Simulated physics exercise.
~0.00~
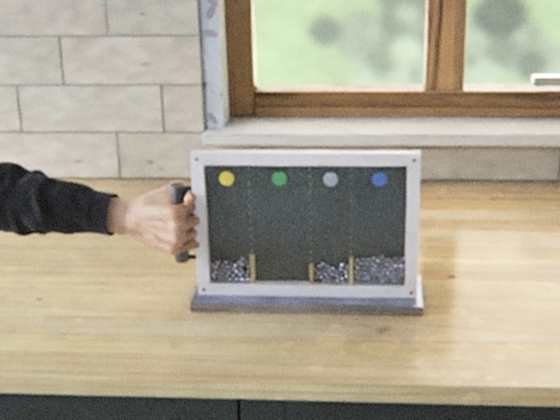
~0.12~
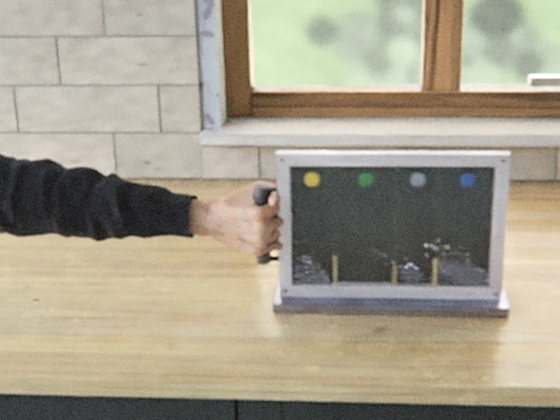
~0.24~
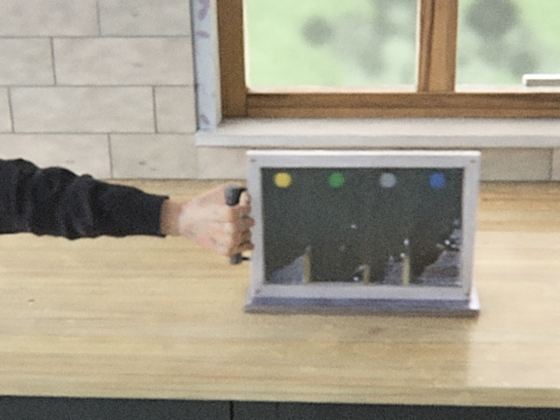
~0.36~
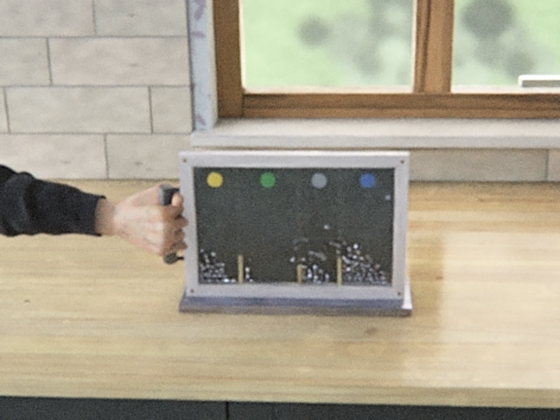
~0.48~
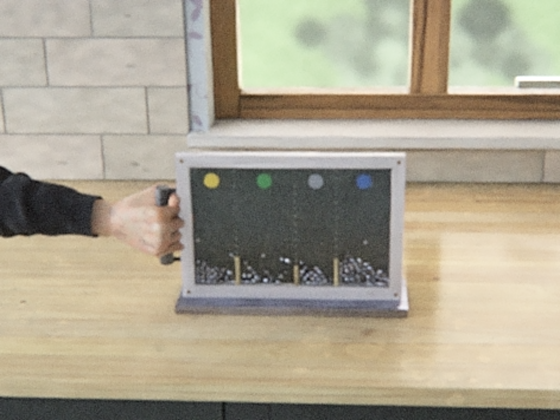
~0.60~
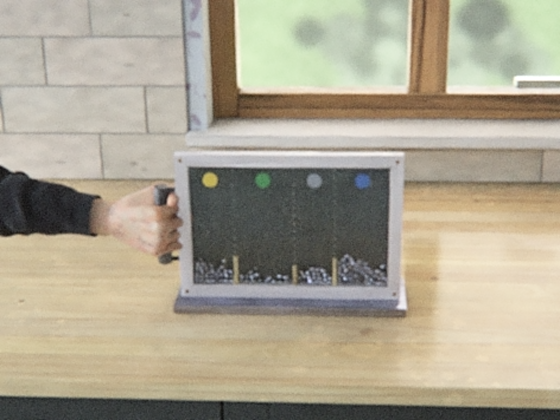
A hand in a dark sleeve slid a thin upright case of small silvery balls right along a wooden counter and back left, tossing them about, until they settled unevenly under four coloured dots, piled highest beneath blue and lowest beneath green.
